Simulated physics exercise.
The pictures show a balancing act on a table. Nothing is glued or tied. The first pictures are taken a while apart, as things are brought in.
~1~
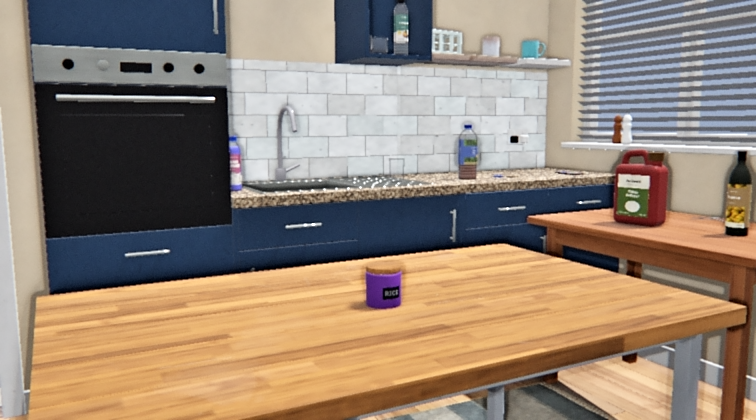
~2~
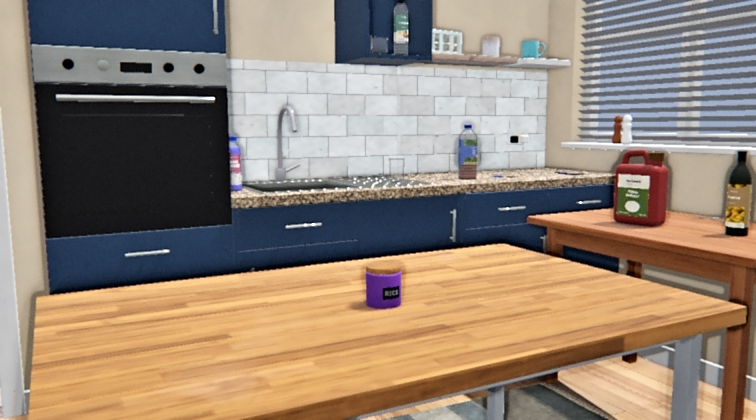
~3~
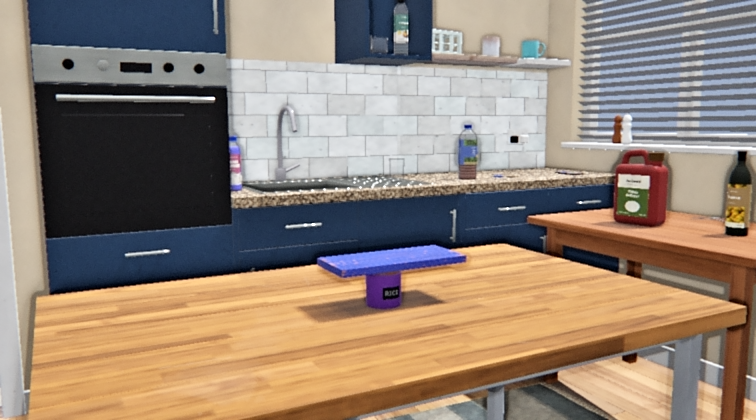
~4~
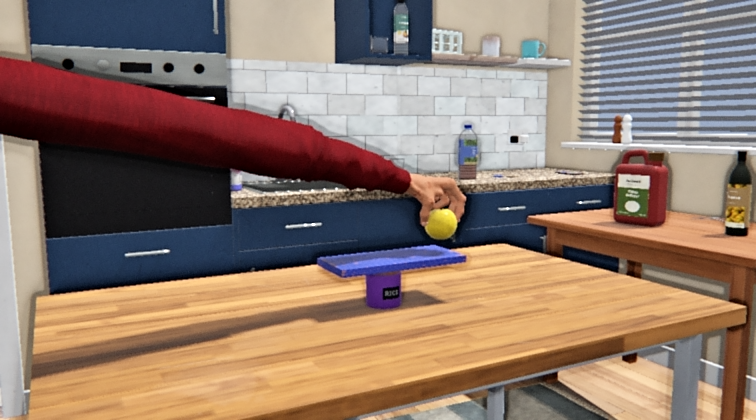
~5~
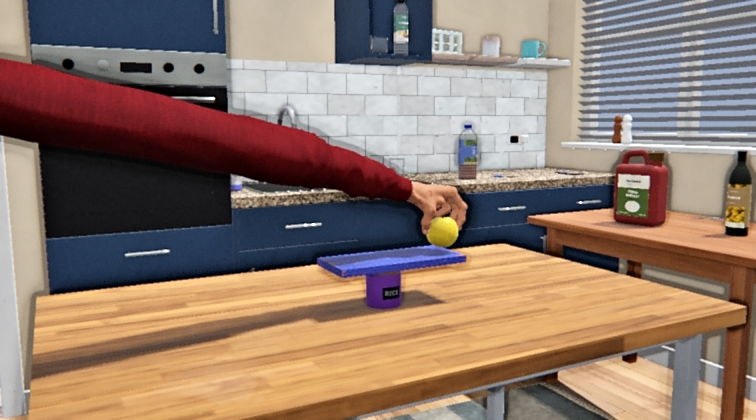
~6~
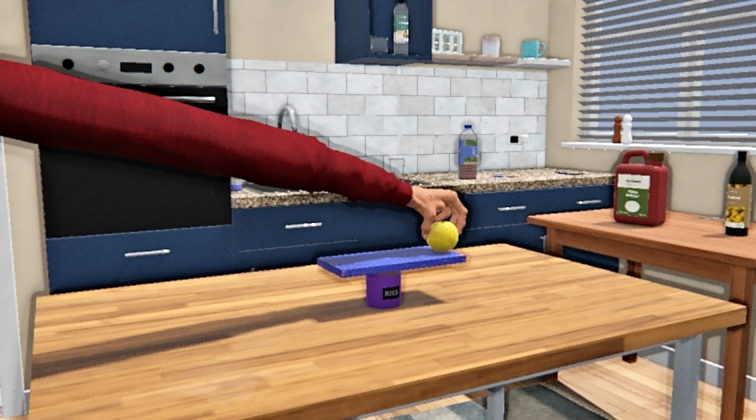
To begin with, a small purple jar stands alone on a wooden kitchen table, and then a blue board appears lying across its top. An arm in a red sleeve reaches in from the left with a yellow apple, lowers it slightly and sets it on the board's right side, still holding it.
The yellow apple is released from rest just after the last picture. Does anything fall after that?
Here the stack gives way.
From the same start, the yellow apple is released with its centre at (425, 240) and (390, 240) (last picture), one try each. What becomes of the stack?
First, it gives way; second, it keeps its balance.
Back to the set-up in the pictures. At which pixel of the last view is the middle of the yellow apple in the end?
Near (485, 276).
Then, 0.40 s on from there, yellow apple now fallen; blue board turned 40° from how it was put.
Then, 0.70 s on from there, blue board turned 28° from how it was put.
In the end, fallen, yellow apple; moved from the start, blue board; purple jar unmoved. At the end, from the last picture's camera, yellow apple near (485, 276). The stack loses its balance.
